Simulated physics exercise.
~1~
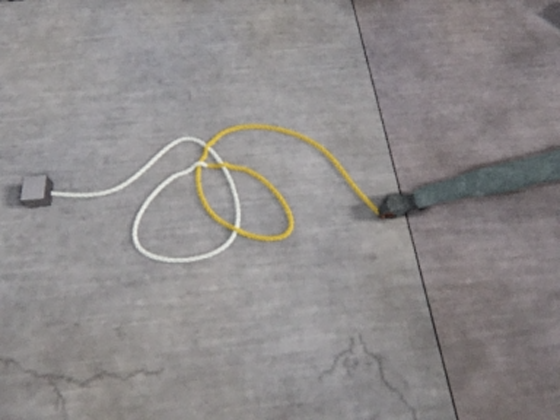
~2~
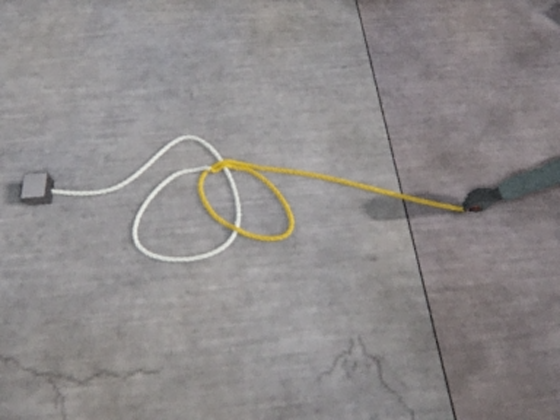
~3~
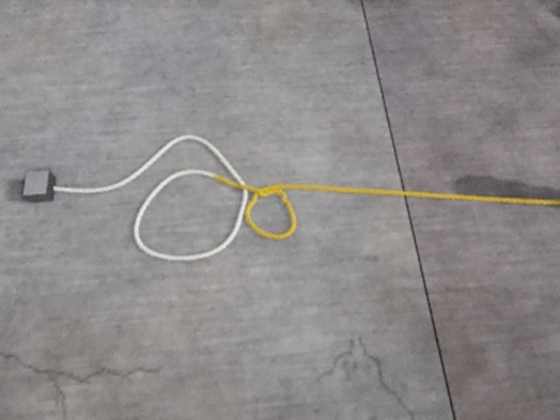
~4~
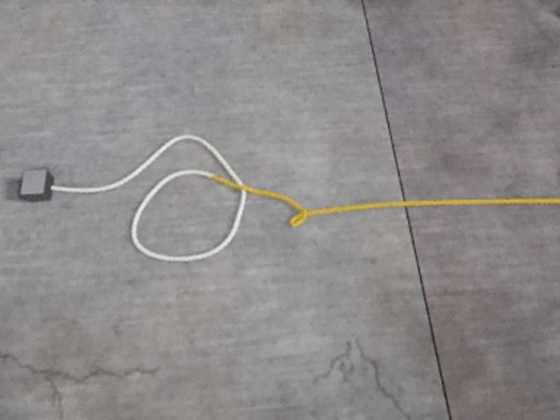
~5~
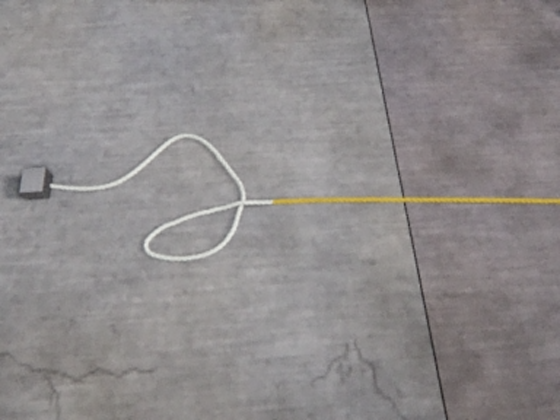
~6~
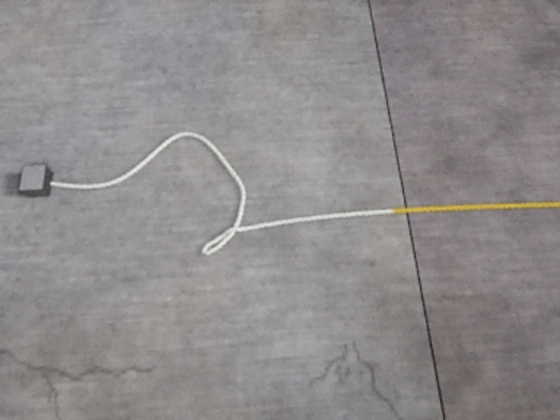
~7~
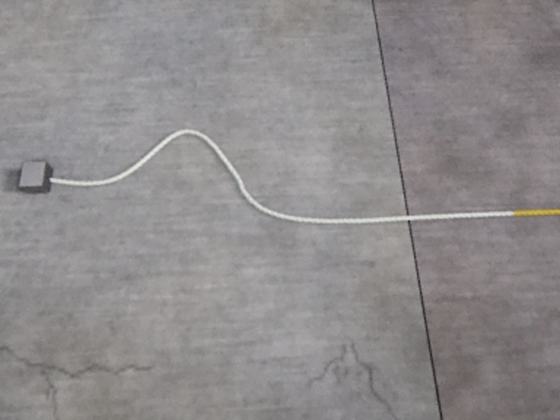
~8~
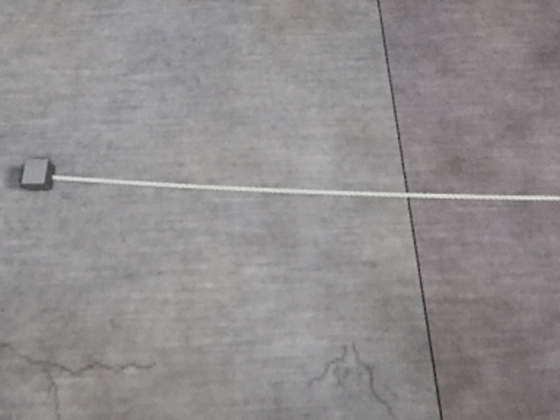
The footage shows a white and yellow rope lying in loops on a grey floor, its left end held at a small block. A person draws the yellow end rightward out of view, and the loops shrink and slip open until the rope stretches straight, without a visible knot.
